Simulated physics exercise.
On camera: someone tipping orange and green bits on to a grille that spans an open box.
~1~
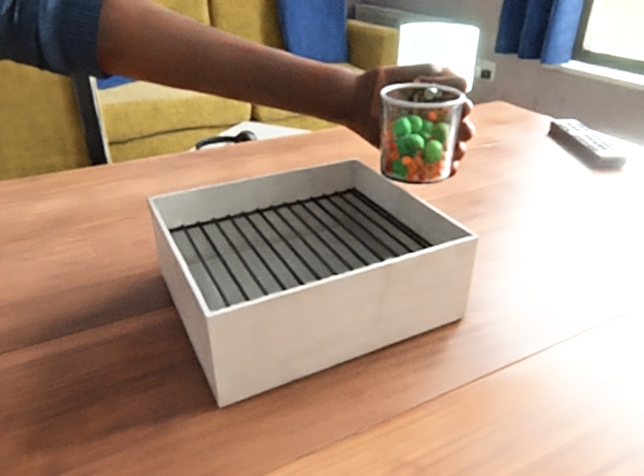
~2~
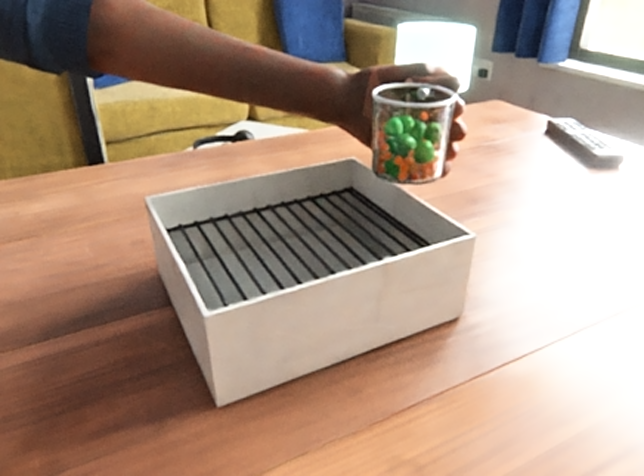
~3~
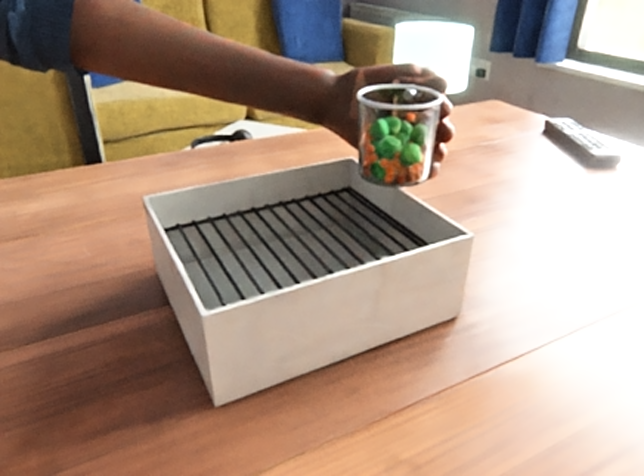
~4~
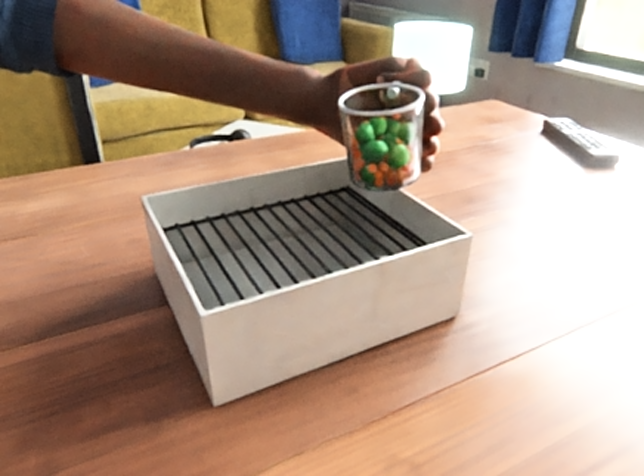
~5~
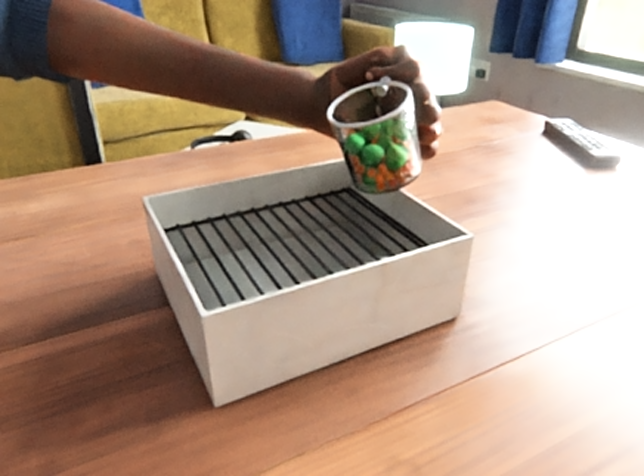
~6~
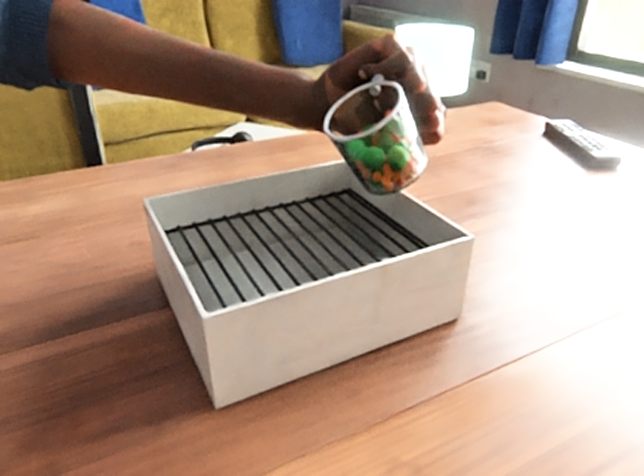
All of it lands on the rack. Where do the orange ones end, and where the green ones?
The orange pieces drop through; the green pieces stay on top.
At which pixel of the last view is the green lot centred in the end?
Roughly at (329, 235).
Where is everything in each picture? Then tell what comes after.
Cup (418, 134), upright; rack (210, 274), 16 wires across; orange sweets (419, 163), narrower than the gaps; green coated nuts (422, 143), wider than the gaps, in the first picture.
Cup (410, 134), upright; green ones (414, 143), in the second picture.
Cup (396, 136), upright; orange ones (391, 153), in the third picture.
Cup (383, 138), tipped 8°; green ones (388, 146), in the fourth picture.
Cup (378, 140), tipped 20°; orange ones (380, 154), in the fifth picture.
Cup (379, 141), tipped 32°; rack (206, 275); orange ones (384, 152); green ones (388, 145), in the sixth picture.
Then, 0.54 s later than the last frame, orange ones, every one in the cup; green ones, every one in the cup.
Then, 1.02 s later than the last frame, orange ones, almost all in the cup, about a tenth on or over the wires, just a few under the rack; green ones, roughly two thirds in the cup, roughly a quarter on or over the wires.
Then, 1.43 s later than the last frame, orange ones, roughly a quarter on or over the wires, the larger part under the rack; green ones, every one on or over the wires.
When it is over, orange ones, just a few on the wires, almost all under the rack; green ones, every one on the wires, not one under the rack.
